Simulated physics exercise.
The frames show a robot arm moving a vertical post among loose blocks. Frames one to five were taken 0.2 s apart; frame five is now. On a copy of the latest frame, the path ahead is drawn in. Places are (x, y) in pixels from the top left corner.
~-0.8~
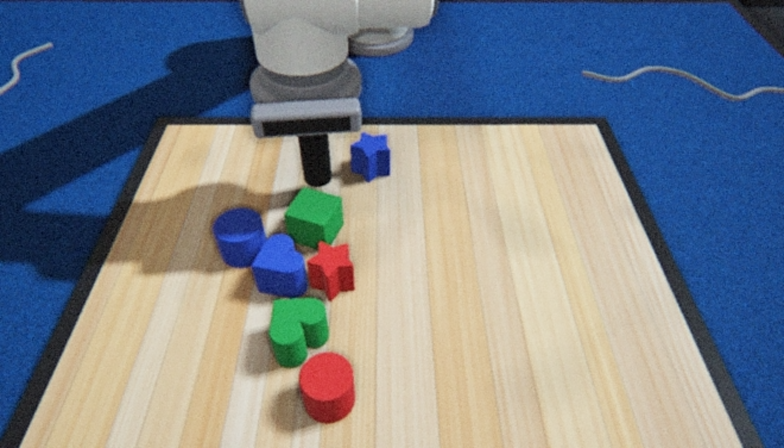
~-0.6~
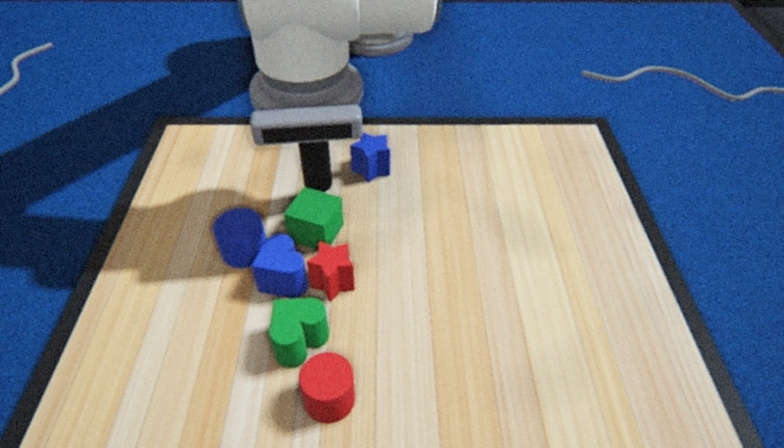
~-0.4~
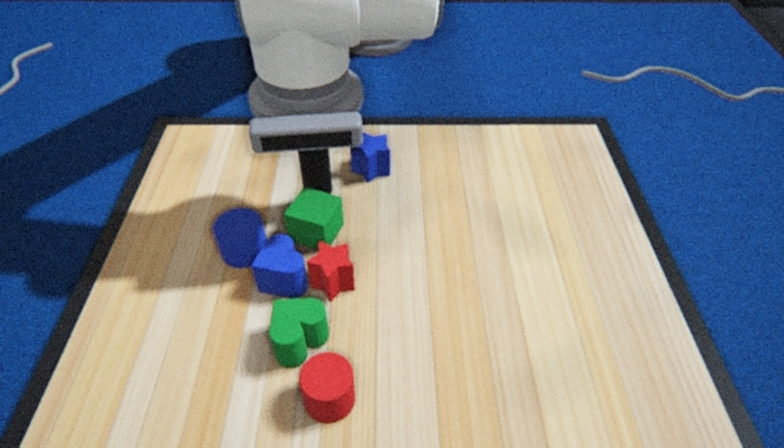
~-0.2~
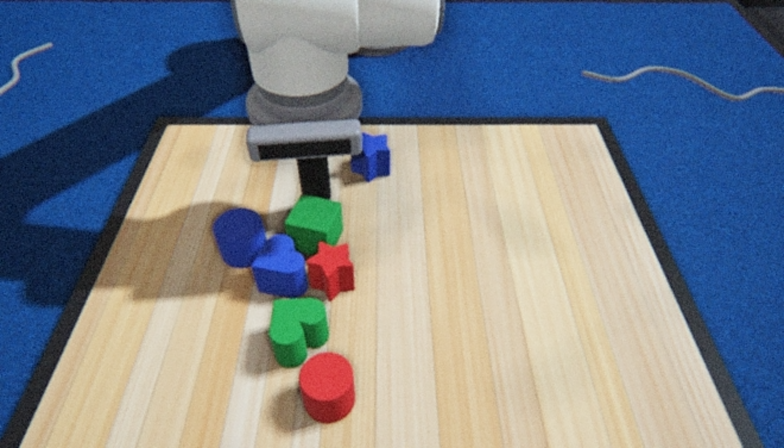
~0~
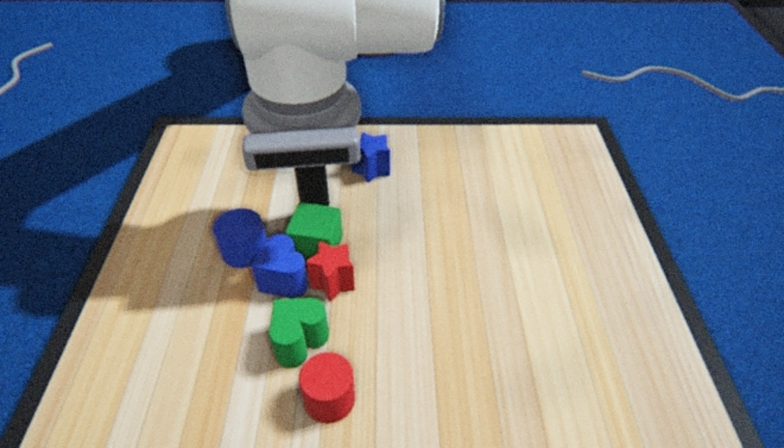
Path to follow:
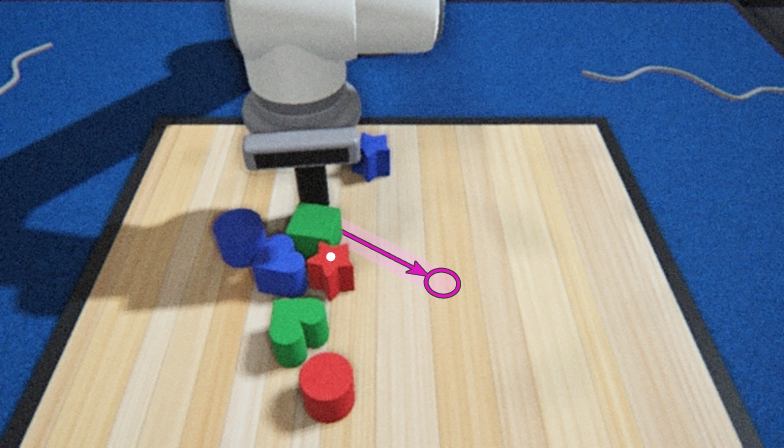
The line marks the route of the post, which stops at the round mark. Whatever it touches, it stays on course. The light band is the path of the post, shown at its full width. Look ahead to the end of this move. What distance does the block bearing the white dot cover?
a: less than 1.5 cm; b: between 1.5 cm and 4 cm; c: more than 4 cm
Answer: A.
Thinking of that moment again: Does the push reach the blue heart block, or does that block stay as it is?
Left in place.
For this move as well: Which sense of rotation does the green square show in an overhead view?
It twists with the clock when seen from above.
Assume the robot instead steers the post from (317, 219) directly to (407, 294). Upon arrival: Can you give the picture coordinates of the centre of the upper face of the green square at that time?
Its top middle is near (314, 238).
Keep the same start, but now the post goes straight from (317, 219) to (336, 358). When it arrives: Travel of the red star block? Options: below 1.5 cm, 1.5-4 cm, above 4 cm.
It goes a long way, over 4 cm.
The line goes straight from (317, 219) to (442, 283); the dot is on the red star block.
The first path, step by step. One third of the way, post at (356, 226); green square at (317, 229), turned 25° clockwise; red star block at (329, 263), turned 25° anticlockwise.
Two thirds of the way, post at (399, 248); green square at (317, 229), turned 25° clockwise; red star block at (329, 263), turned 25° anticlockwise.
At the end, post at (444, 270); blue circular block unmoved; blue heart block unmoved; green square at (317, 229), turned 25° clockwise; red star block at (329, 263), turned 25° anticlockwise.
